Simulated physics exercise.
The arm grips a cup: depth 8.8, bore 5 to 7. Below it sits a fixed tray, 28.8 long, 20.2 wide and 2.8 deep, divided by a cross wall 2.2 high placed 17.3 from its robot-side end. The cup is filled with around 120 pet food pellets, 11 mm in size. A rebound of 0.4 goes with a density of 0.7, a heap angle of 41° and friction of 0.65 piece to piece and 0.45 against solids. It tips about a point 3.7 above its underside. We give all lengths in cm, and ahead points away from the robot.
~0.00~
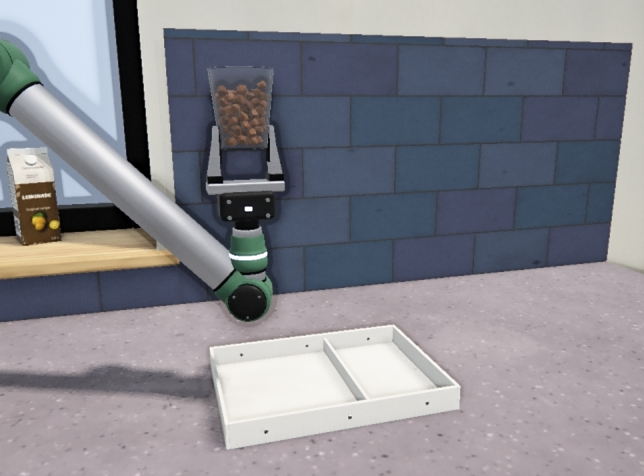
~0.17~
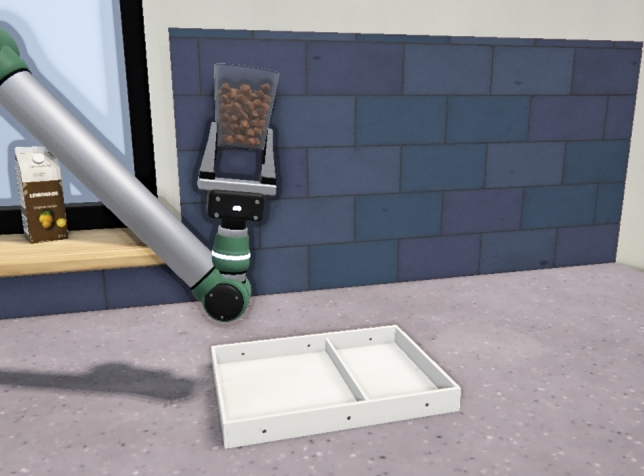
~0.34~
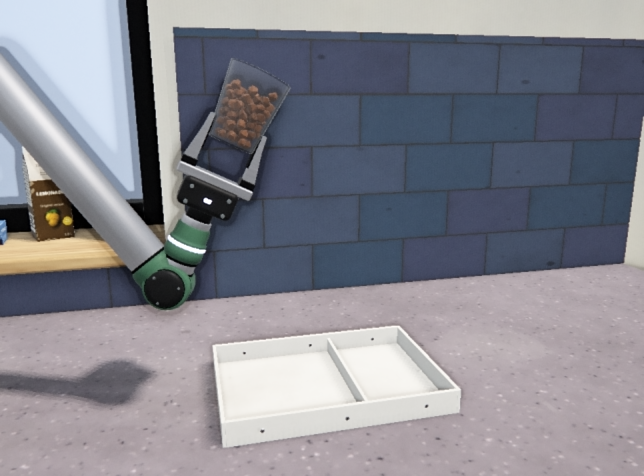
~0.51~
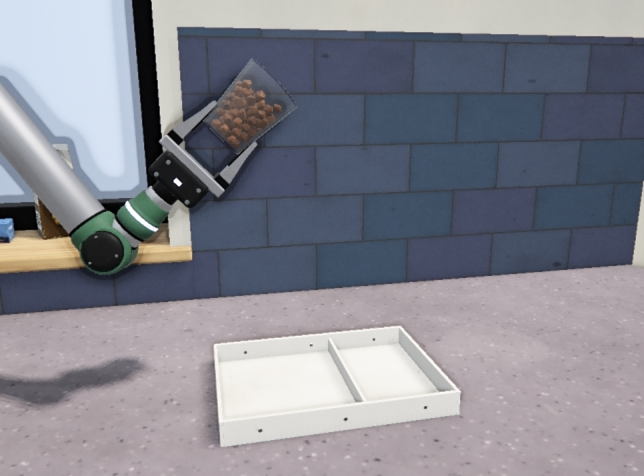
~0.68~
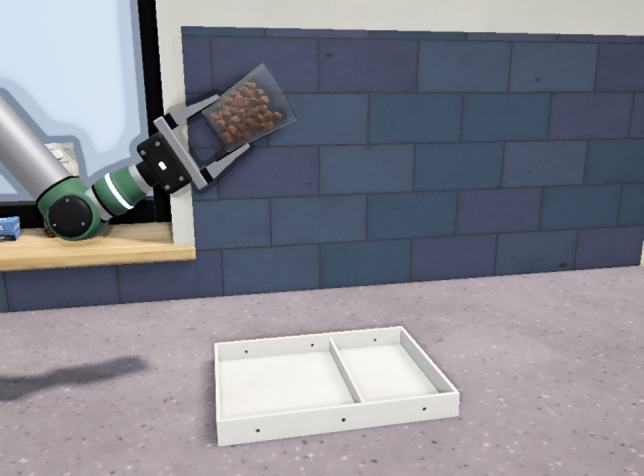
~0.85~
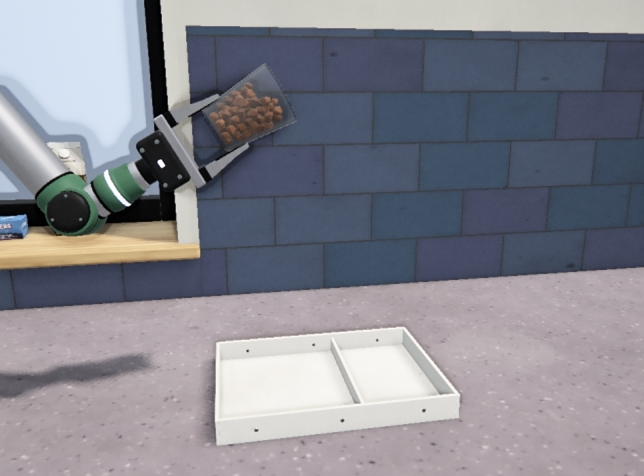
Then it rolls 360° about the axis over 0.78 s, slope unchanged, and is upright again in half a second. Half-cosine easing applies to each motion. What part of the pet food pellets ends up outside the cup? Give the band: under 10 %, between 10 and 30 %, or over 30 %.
The share is under 10 %.
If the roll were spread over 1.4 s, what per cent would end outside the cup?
I'd expect approximately 0 per cent then.
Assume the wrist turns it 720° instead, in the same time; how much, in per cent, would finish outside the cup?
Roughly 0 %.
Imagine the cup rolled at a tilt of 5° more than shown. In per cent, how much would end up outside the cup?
Roughly 0 per cent then.
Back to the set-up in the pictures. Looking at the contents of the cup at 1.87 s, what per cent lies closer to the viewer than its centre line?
About 45 %.
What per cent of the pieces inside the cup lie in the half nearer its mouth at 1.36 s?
Around 45 percent.
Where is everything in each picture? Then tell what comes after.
The cup middle at (242, 110), upright; upper third of the load around (242, 98), from x 220 to 265, top at y 85; 117 in the cup, in the first frame.
The cup middle at (243, 110), tipped 7°; upper third of the load around (244, 98), from x 225 to 265, top at y 90, in the second frame.
The cup middle at (245, 110), tipped 26°; upper third of the load around (244, 100), from x 220 to 275, top at y 85, in the third frame.
The cup middle at (246, 112), tipped 47°; upper third of the load around (246, 101), from x 215 to 275, top at y 85, in the fourth frame.
The cup middle at (247, 113), tipped 60°; upper third of the load around (247, 102), from x 215 to 275, top at y 85, in the fifth frame.
The cup middle at (247, 113), tipped 61°; upper third of the load around (248, 103), from x 215 to 280, top at y 85; 117 in the cup, in the sixth frame.
After 1.36 s, tipped 61°, highest piece 40 above the table; 117 in the cup.
After 1.87 s, tipped 32°, highest piece 40 above the table; 117 in the cup.
After 2.33 s, upright, highest piece 41 above the table; 117 in the cup.
After 3.03 s, upright, highest piece 41 above the table; 117 in the cup.
In the end, 117 in the cup. That is 0 % outside the cup.
